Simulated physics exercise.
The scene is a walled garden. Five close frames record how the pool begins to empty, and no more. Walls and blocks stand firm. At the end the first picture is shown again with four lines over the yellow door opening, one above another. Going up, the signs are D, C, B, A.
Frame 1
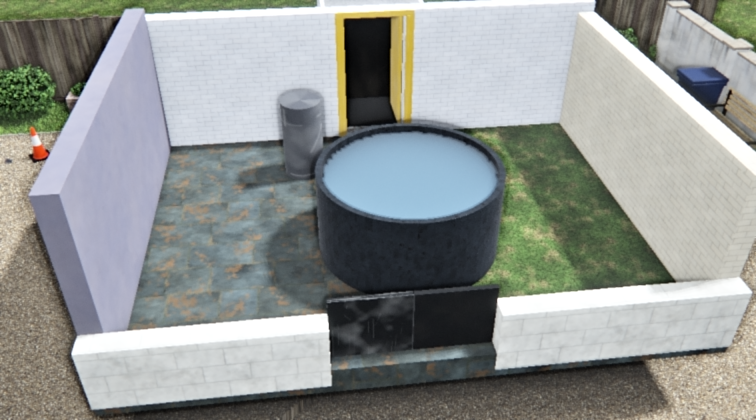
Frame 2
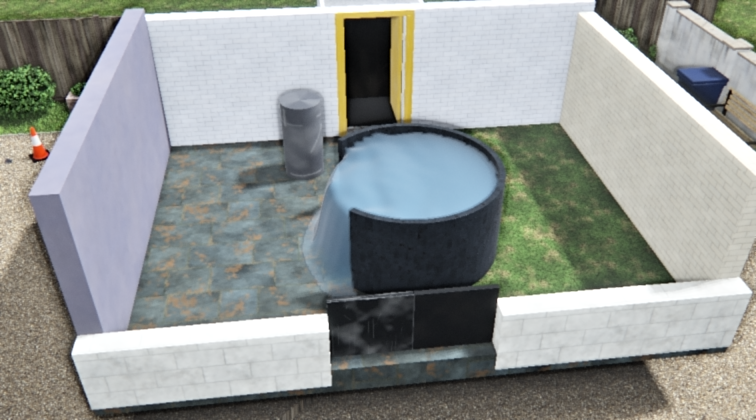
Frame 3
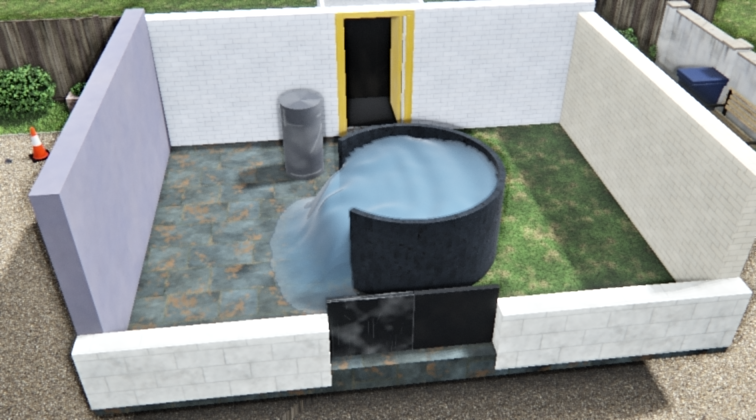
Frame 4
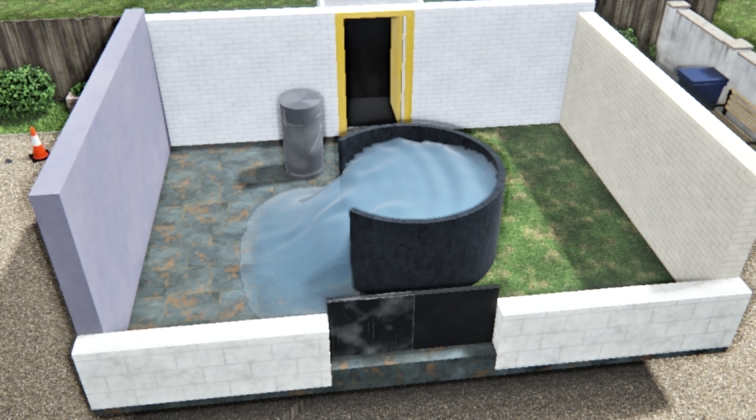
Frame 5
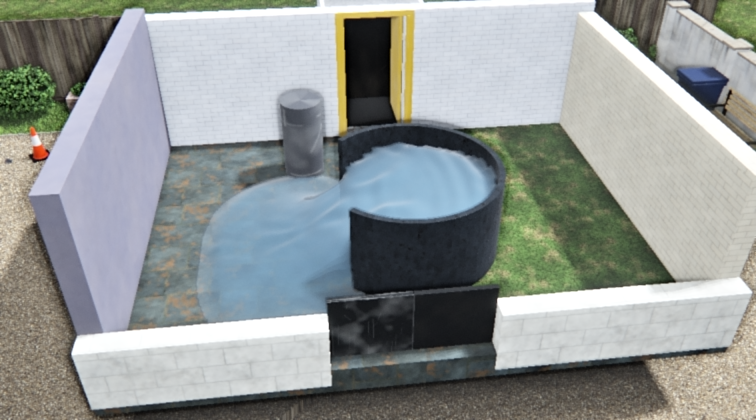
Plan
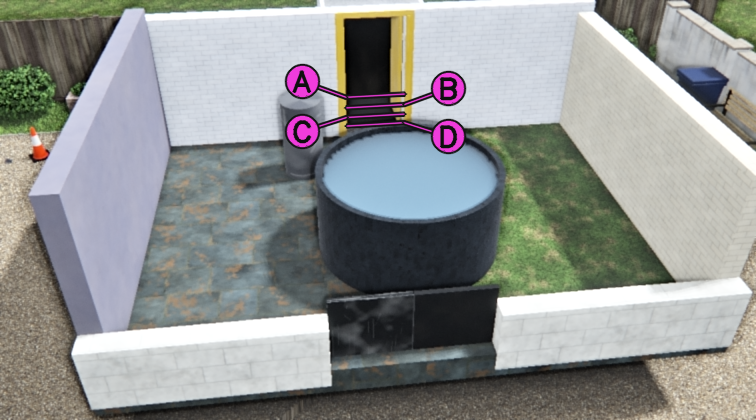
A round pool in a walled garden opens on its left, and water spreads across the paving.
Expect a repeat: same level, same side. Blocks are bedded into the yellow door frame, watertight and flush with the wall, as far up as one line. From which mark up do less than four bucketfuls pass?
Mark D.
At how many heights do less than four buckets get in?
All four.
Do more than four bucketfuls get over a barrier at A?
No, that is safe.
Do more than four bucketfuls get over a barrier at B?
No, that is safe.
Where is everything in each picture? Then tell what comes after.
The first frame shows water in the pool at rest, its middle at (410, 173); foot of the yellow doorway at (375, 134); shut gate at (413, 302).
The second frame shows front seen at (351, 287), 2 % of the ground wet.
The third frame shows front seen at (293, 298), 6 % of the ground wet.
The fourth frame shows front seen at (276, 198), 11 % of the ground wet.
The fifth frame shows front seen at (240, 193), 20 % of the ground wet.
On the marked copy, A at (375, 95); B at (375, 106); C at (375, 115); D at (375, 124); from the bottom up D, C, B, A.
Choosing A, nothing gets over.
Choosing B, nothing gets over.
Choosing C, nothing gets over.
Choosing D, nothing gets over.
